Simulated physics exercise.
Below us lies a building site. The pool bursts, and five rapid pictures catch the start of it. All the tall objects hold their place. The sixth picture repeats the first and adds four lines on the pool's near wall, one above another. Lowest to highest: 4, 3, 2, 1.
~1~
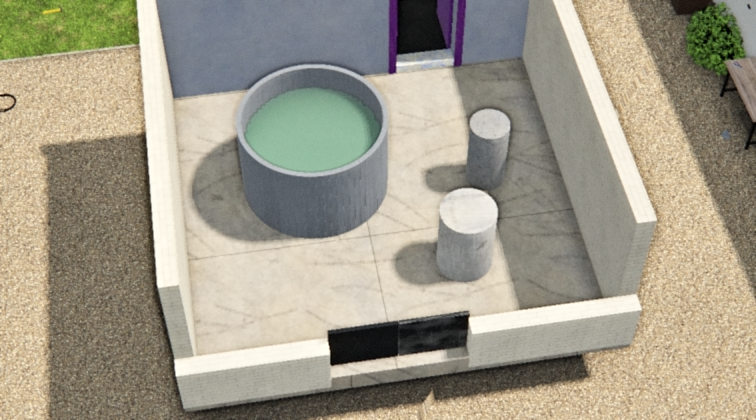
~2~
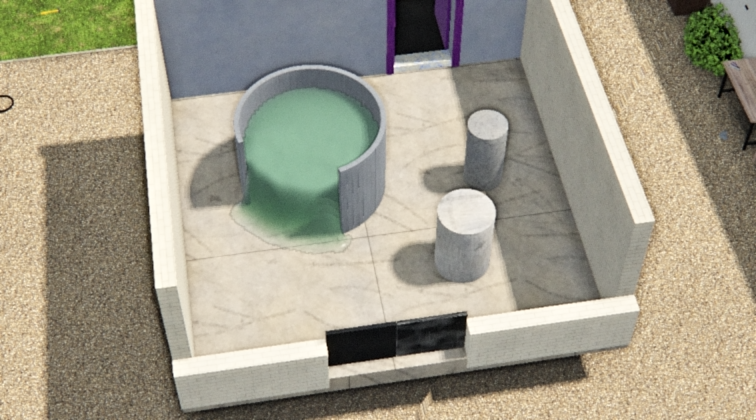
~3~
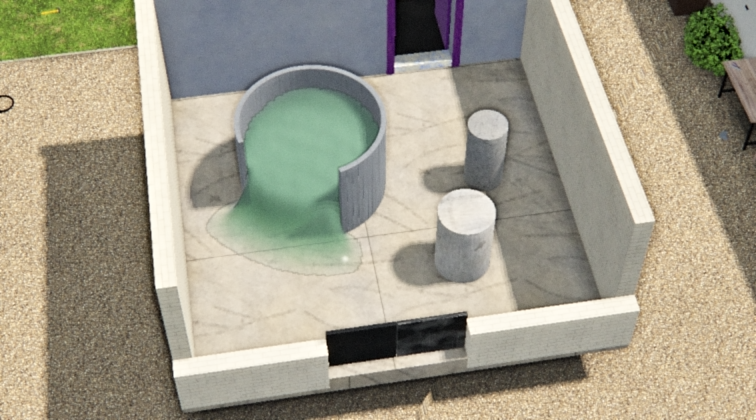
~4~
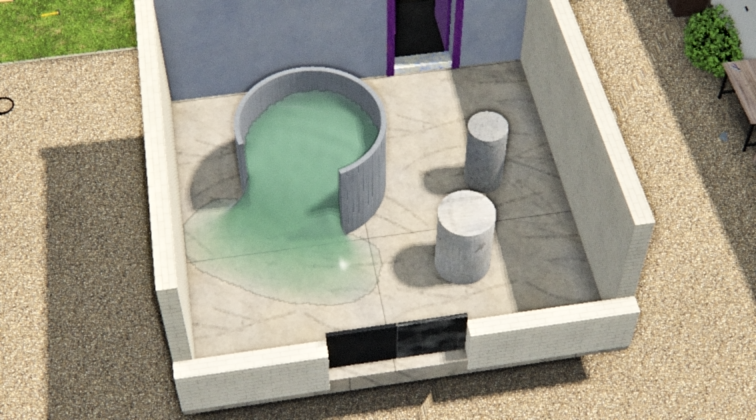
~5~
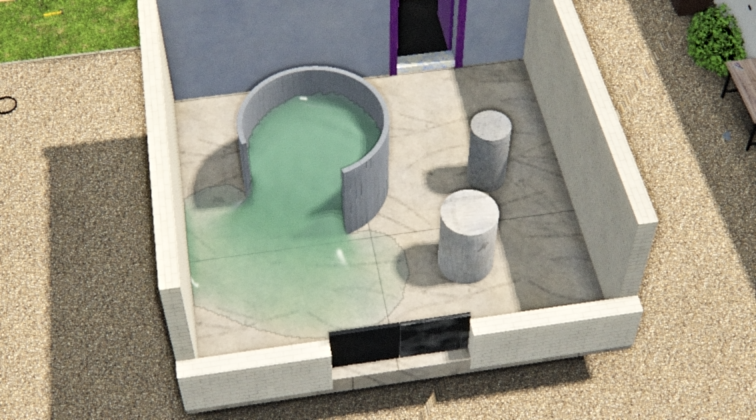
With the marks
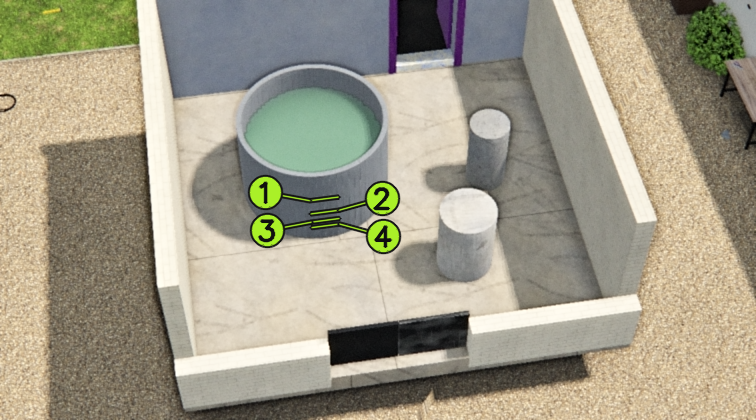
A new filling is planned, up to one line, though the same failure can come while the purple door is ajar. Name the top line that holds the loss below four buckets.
Go for 1.
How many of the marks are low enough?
All four.
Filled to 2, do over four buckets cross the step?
No, that is safe.
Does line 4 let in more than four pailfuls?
No, not at all.
On the marked copy, 1 at (324, 198); 2 at (324, 212); 3 at (325, 220); 4 at (325, 225); from the bottom up 4, 3, 2, 1.
Choosing 1, a bucket or two gets in.
Choosing 2, nothing gets over.
Choosing 3, nothing gets over.
Choosing 4, nothing gets over.
